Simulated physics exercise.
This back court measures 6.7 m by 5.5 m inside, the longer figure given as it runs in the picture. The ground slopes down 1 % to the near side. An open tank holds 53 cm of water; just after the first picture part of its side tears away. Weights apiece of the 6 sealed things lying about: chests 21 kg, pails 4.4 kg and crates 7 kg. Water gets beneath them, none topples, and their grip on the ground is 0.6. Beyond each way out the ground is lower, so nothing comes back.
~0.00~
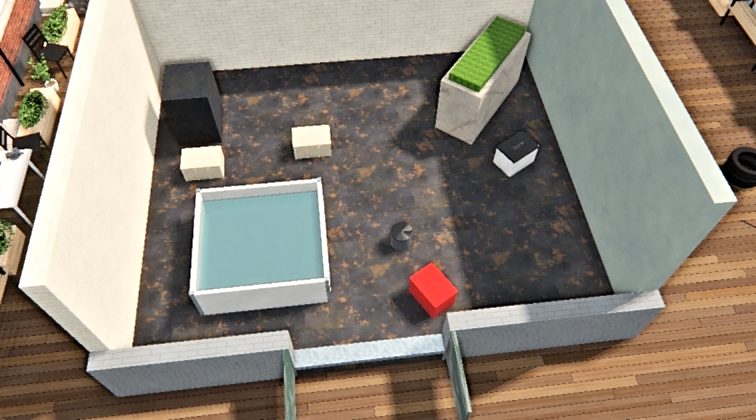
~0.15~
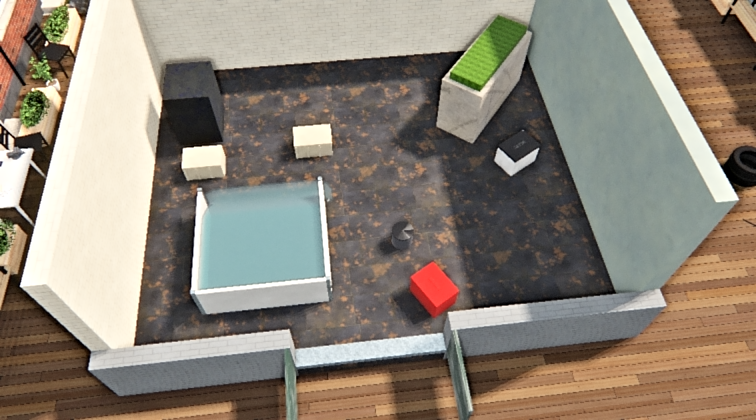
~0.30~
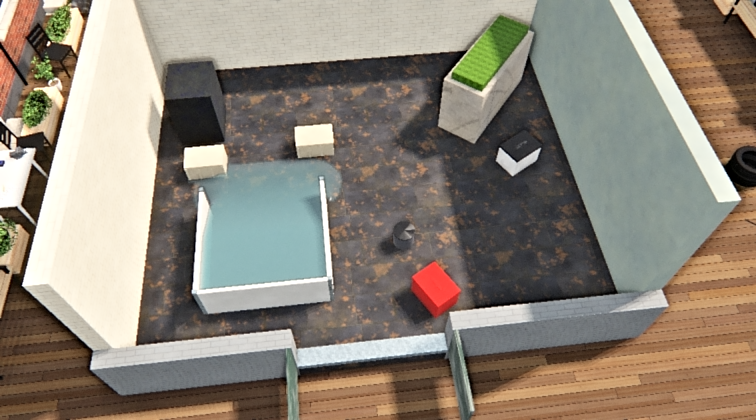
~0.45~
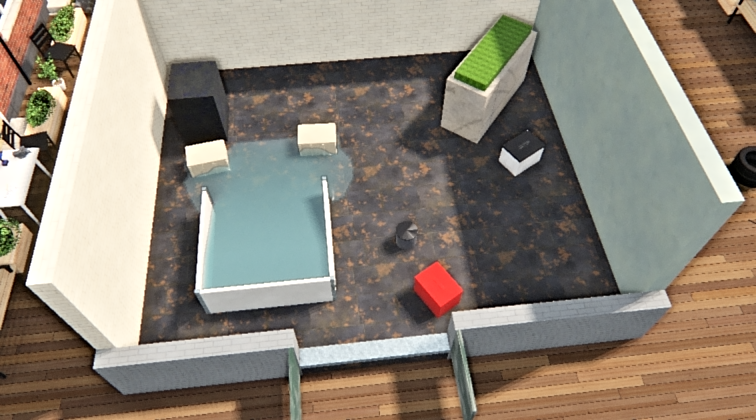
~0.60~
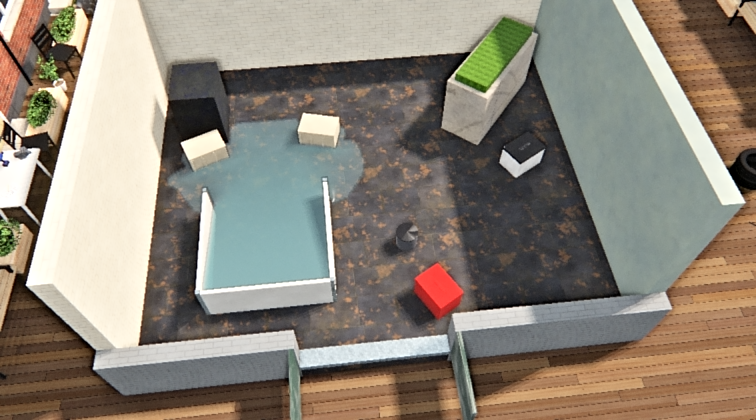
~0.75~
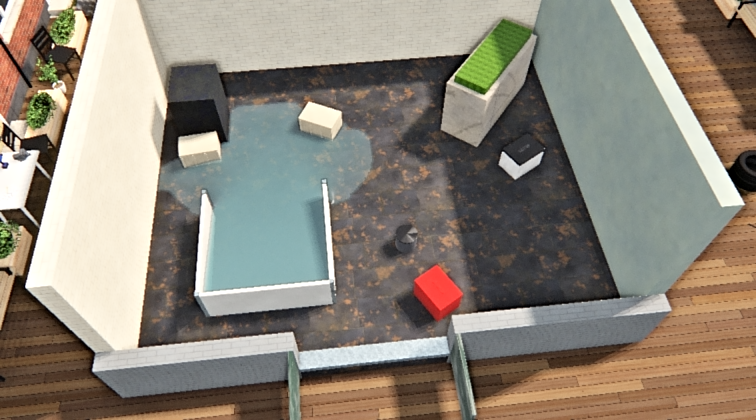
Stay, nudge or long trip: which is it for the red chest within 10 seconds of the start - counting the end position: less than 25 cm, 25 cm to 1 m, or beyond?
The red chest stays put.
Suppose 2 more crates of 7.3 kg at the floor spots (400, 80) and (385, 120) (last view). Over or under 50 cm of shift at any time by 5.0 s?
In that order: More, more.
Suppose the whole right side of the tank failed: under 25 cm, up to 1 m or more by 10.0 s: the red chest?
Then the red chest ends far away.
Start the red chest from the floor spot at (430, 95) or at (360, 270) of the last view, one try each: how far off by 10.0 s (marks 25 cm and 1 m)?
In that order: It slides a little; it holds its place.
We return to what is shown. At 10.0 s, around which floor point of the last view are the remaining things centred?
Near (375, 191).
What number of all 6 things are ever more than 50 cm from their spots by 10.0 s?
I count 3.
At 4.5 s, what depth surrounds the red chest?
Roughly 0 cm.
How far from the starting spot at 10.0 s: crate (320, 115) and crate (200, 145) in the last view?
In turn: 200 cm, 200 cm.
After 2.0 s the red chest is near (439, 287), 0.0 m from its start, aground; 0 of 6 are out; 2 afloat.
After 4.5 s the red chest is near (439, 287), 0.0 m from its start, aground; 0 of 6 are out; 3 afloat.
After 7.0 s the red chest is near (439, 287), 0.0 m from its start, aground; 0 of 6 are out; 2 afloat.
After 10.0 s the red chest is near (439, 287), 0.0 m from its start, aground; 0 of 6 are out; 2 afloat.
